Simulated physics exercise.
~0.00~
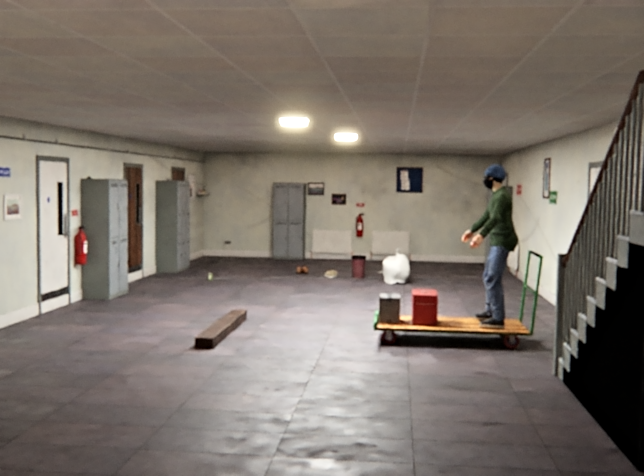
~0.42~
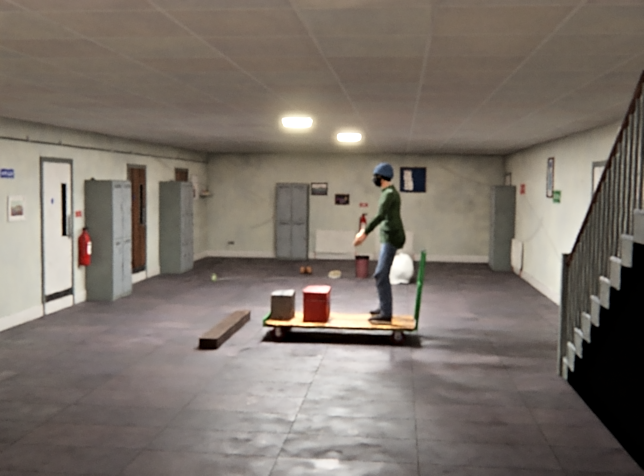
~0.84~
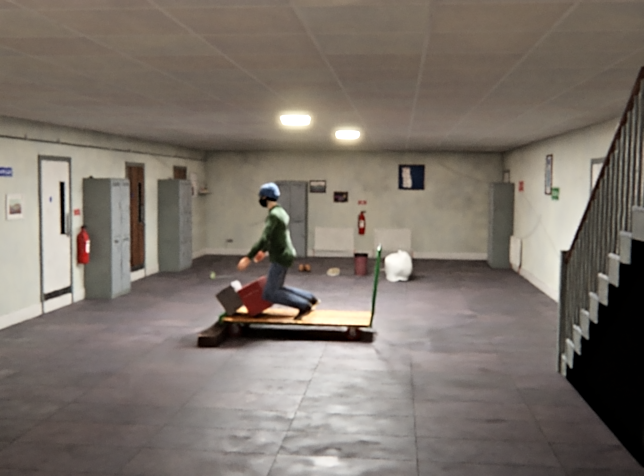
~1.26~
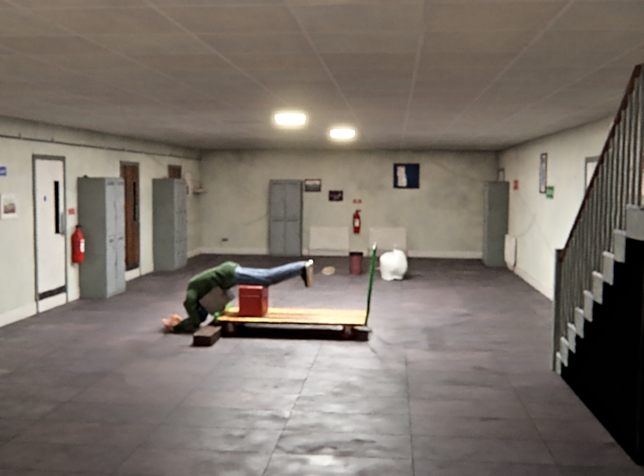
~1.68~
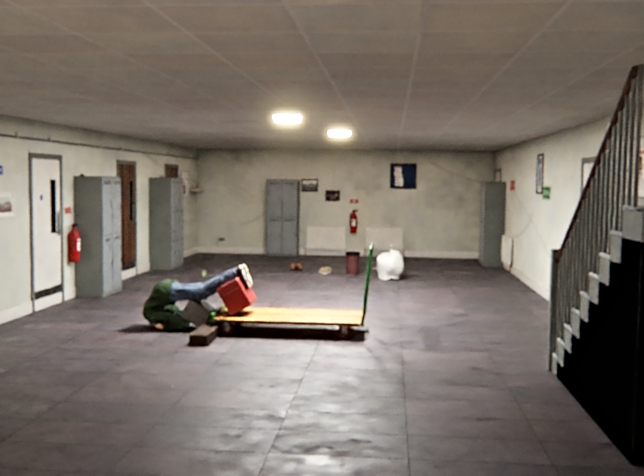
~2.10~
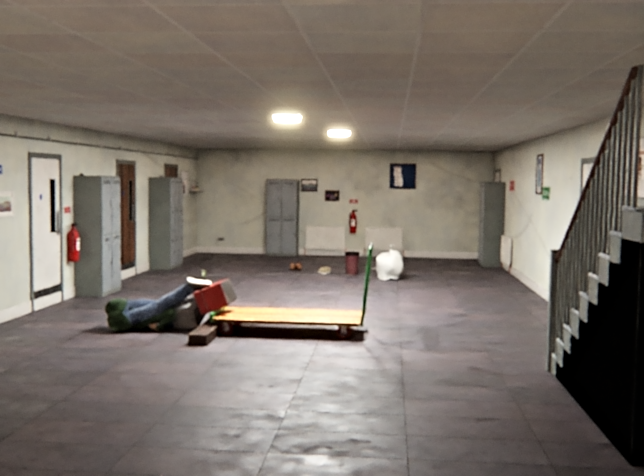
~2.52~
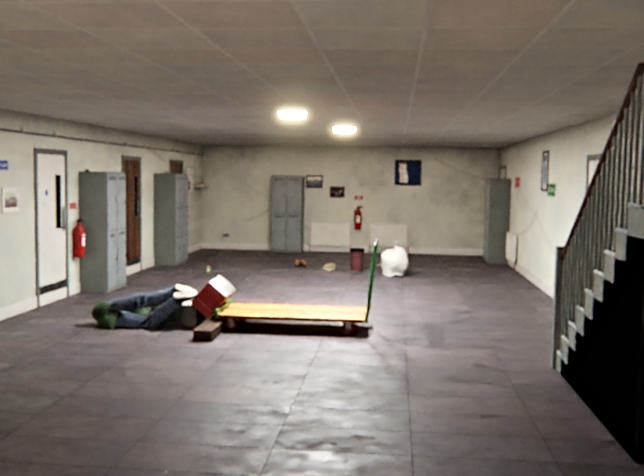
A person in a green top, jeans and blue cap stands on a flat wooden trolley with a green handle, seen from across a grey-floored room with lockers and a staircase at right. A red toolbox and a grey box sit ahead of them as the trolley rolls left towards a dark beam on the floor. It stops against the beam, and the person drops to their knees while both boxes tip forward. The person pitches headfirst over the front, legs swinging over. The boxes tumble off after them, ending beside the person, who lies limp on the floor beyond the empty deck.
